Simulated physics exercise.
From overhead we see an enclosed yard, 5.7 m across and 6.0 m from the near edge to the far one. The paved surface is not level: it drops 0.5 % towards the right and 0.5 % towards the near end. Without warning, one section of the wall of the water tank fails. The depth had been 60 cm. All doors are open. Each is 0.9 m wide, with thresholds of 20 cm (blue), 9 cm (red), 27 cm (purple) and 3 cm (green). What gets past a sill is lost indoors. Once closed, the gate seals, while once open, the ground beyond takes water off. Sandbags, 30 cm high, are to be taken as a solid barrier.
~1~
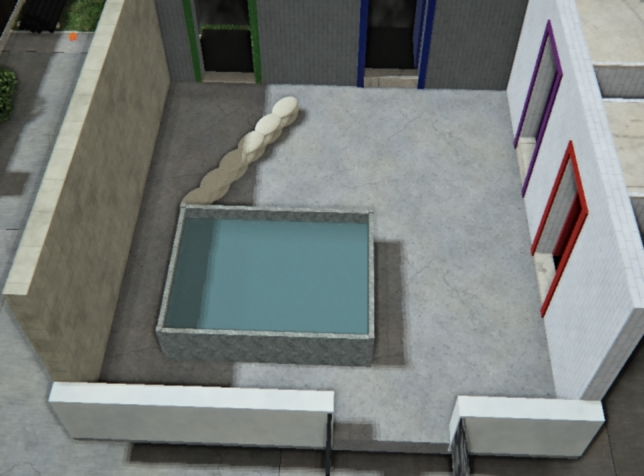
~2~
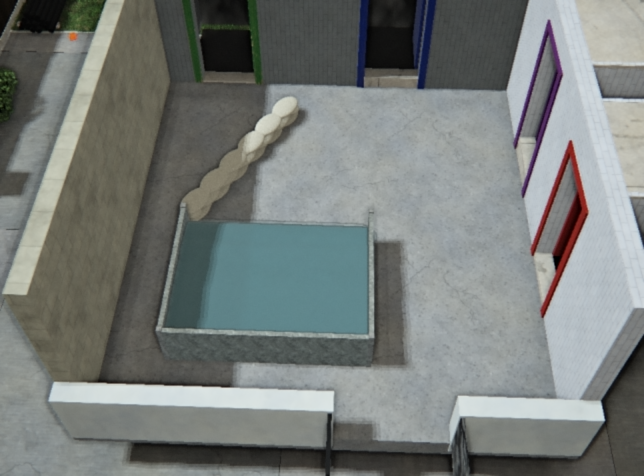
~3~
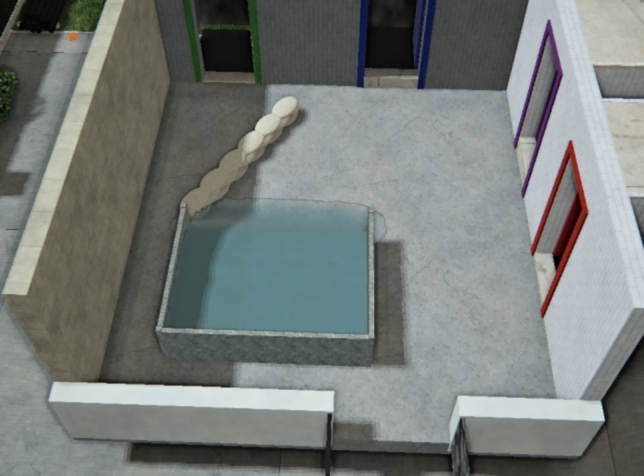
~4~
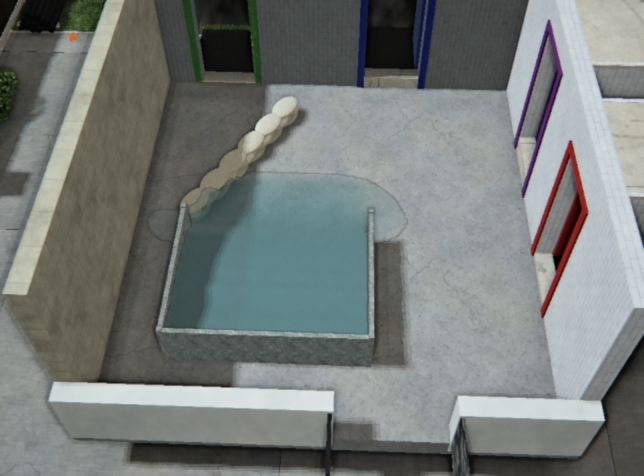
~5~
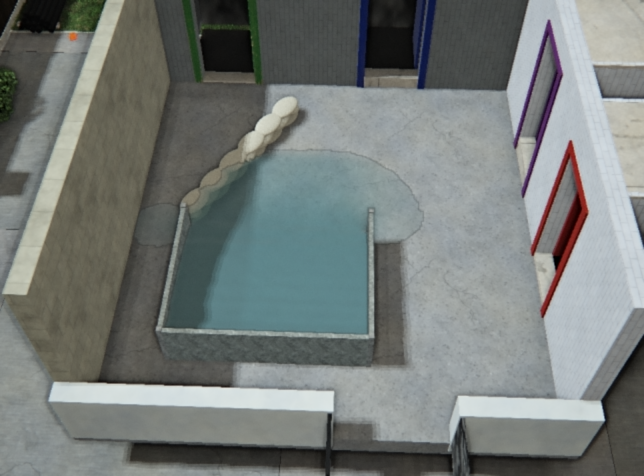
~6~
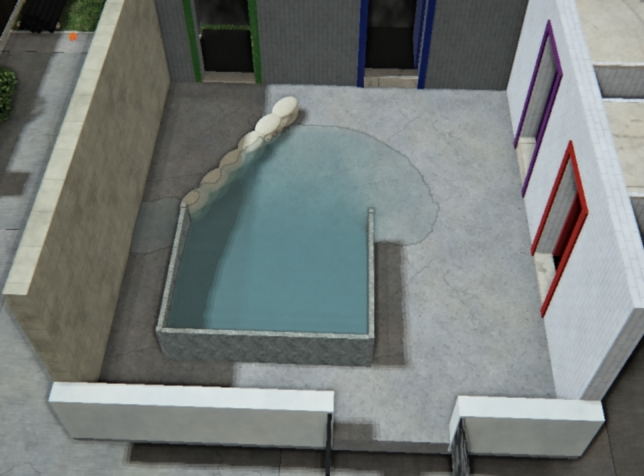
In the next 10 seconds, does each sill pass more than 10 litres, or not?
At the end, the blue door will let too much through, the red door will not let too much through, the purple door will not let too much through, the green door will let too much through.
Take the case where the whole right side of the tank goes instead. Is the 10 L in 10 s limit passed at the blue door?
Relative to that limit, blue ends up on the low side.
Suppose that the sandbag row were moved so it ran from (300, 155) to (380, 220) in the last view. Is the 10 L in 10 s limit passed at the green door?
At green, compared with that limit: Limit exceeded.
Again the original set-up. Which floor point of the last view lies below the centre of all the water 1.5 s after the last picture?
The water's centre sits at about (313, 196).
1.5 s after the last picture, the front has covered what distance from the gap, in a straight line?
Roughly 4.8 m.
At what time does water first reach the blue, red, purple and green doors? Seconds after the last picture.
Blue: 0.5 s; red: 3.0 s; purple: 1.5 s; green: 1.1 s.
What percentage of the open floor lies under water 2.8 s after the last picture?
I'd guess around 65 %.
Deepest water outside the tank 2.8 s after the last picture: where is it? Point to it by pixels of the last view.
Position: About (502, 102).
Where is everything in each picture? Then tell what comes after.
The first picture shows still water, 60 cm deep, in the water tank at (272, 271).
In the second picture, water pours out on the water tank's far side and has run 1.4 m, to a hidden place; typically 8 cm deep outside, 60 cm at the water tank's back.
In the third picture, the front is at a hidden place, 1.5 m from the gap on the water tank's far side; 1.5 m2 of floor is under water; 60 cm left at the back of the water tank.
In the fourth picture, water pours out on the water tank's far side and has run 1.8 m, to (159, 220); typically 11 cm deep outside, 60 cm at the water tank's back.
In the fifth picture, water pours out on the water tank's far side and has run 2.1 m, to (138, 219); typically 9 cm deep outside, 54 cm at the water tank's back.
In the sixth picture, the front is at (373, 141), 2.5 m from the gap on the water tank's far side; 5.8 m2 of floor is under water; 50 cm left at the back of the water tank.
Then, 0.7 s after the last picture water covers 35 % of the floor and is deepest (49 cm) near (351, 90); blue door 19 cm at the sill, 0 L in, red door not reached, purple door not reached, green door not reached.
Then, 1.5 s after the last picture water covers 50 % of the floor and is deepest (38 cm) near (351, 90); blue door 36 cm at the sill, 31 L in, red door not reached, purple door 1 cm at the sill, 0 L in, green door 4 cm at the sill, 0 L in.
Then, 2.8 s after the last picture water covers 65 % of the floor and is deepest (40 cm) near (502, 102); blue door 23 cm at the sill, 89 L in, red door not reached, purple door 17 cm at the sill, 0 L in, green door 4 cm at the sill, 0 L in.
Then, 5.3 s after the last picture water covers 90 % of the floor and is deepest (21 cm) near (553, 428); blue door 12 cm at the sill, 93 L in, red door 9 cm at the sill, 0 L in, purple door 13 cm at the sill, 0 L in, green door 5 cm at the sill, 3 L in.
Then, 9.3 s after the last picture water covers 95 % of the floor and is deepest (13 cm) near (523, 426); blue door 6 cm at the sill, 93 L in, red door 9 cm at the sill, 0 L in, purple door 7 cm at the sill, 0 L in, green door 6 cm at the sill, 19 L in.
